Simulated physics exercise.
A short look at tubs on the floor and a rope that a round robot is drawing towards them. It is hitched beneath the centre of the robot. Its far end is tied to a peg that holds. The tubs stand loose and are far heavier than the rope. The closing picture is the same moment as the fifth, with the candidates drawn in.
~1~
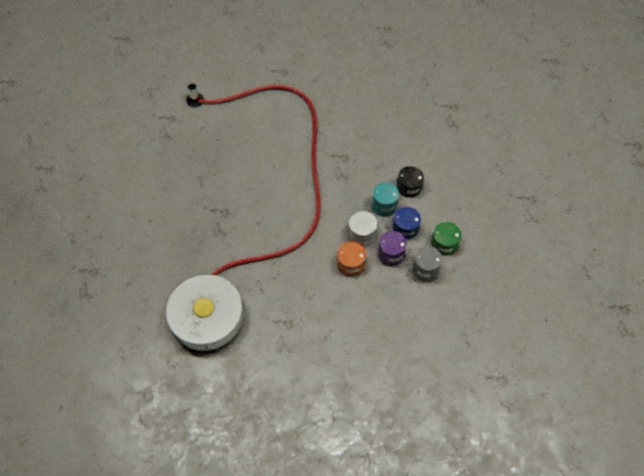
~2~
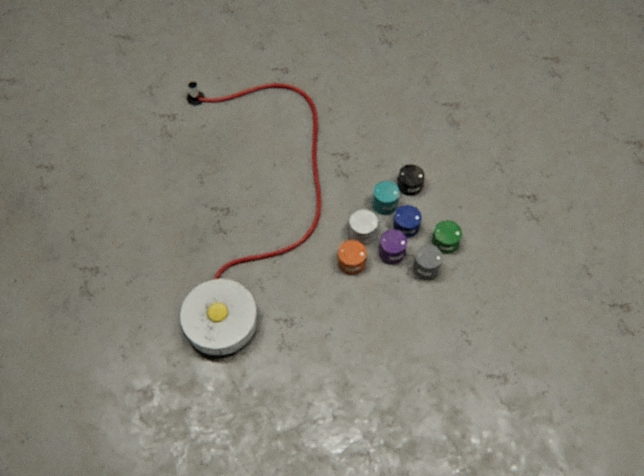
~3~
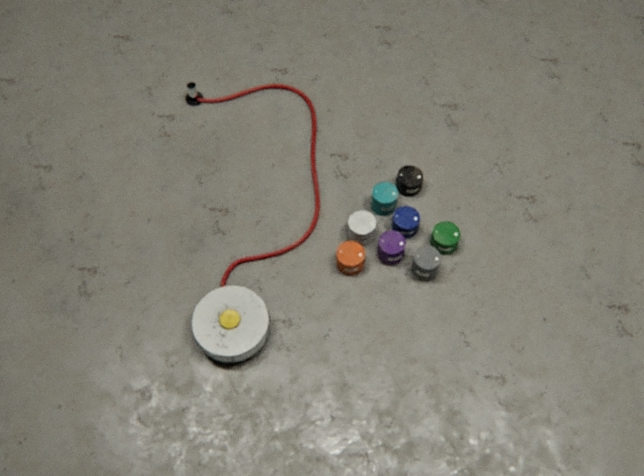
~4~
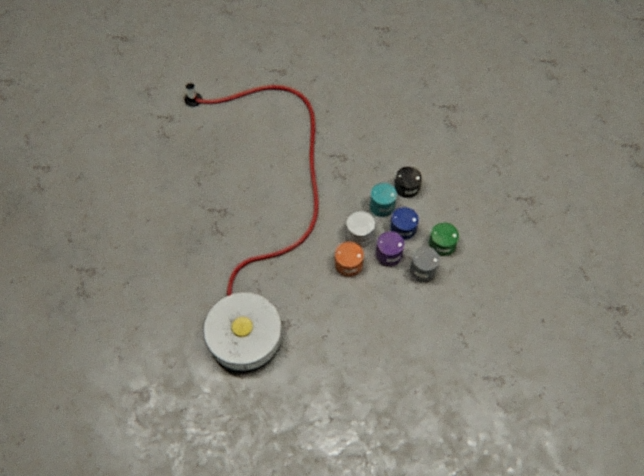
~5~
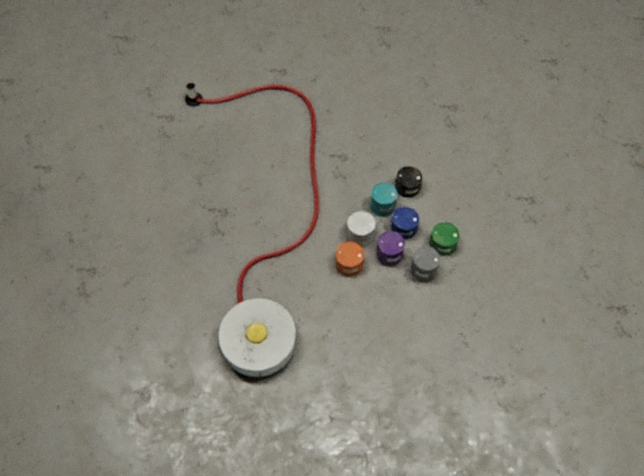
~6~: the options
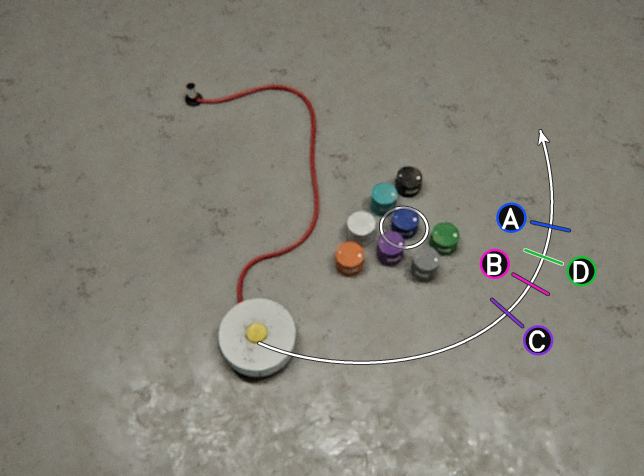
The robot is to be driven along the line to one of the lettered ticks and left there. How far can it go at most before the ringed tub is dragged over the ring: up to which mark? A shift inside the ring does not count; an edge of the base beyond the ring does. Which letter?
Up to mark A.
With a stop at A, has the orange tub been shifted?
By then, yes.
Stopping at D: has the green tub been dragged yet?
No.
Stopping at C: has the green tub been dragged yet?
By then, no.
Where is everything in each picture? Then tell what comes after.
In the first frame, green tub (446, 239); turquoise tub (385, 200); black tub (410, 182).
In the second frame, robot (220, 318); peg (194, 92).
In the third frame, robot (232, 324); blue tub (406, 222).
In the fourth frame, robot (244, 332); grey tub (425, 265).
In the fifth frame, robot (258, 338); green tub (444, 239); turquoise tub (384, 200); black tub (409, 182).
On the marked copy, A at (551, 226); B at (531, 284); C at (507, 313); D at (543, 257); the ring at (404, 227); the route from (259, 343) via (503, 316) to (540, 131).
Following A. Soon after the start, robot (395, 356); blue tub (405, 223).
Later, robot (514, 304); blue tub (405, 223).
In the end, robot (554, 220); purple tub (394, 244); blue tub (405, 223); orange tub (367, 239); grey tub (421, 243); white tub (363, 215); the blue tub is still in its ring.
As for the rest, B is safe but short; C is safe but short; D is safe but short.
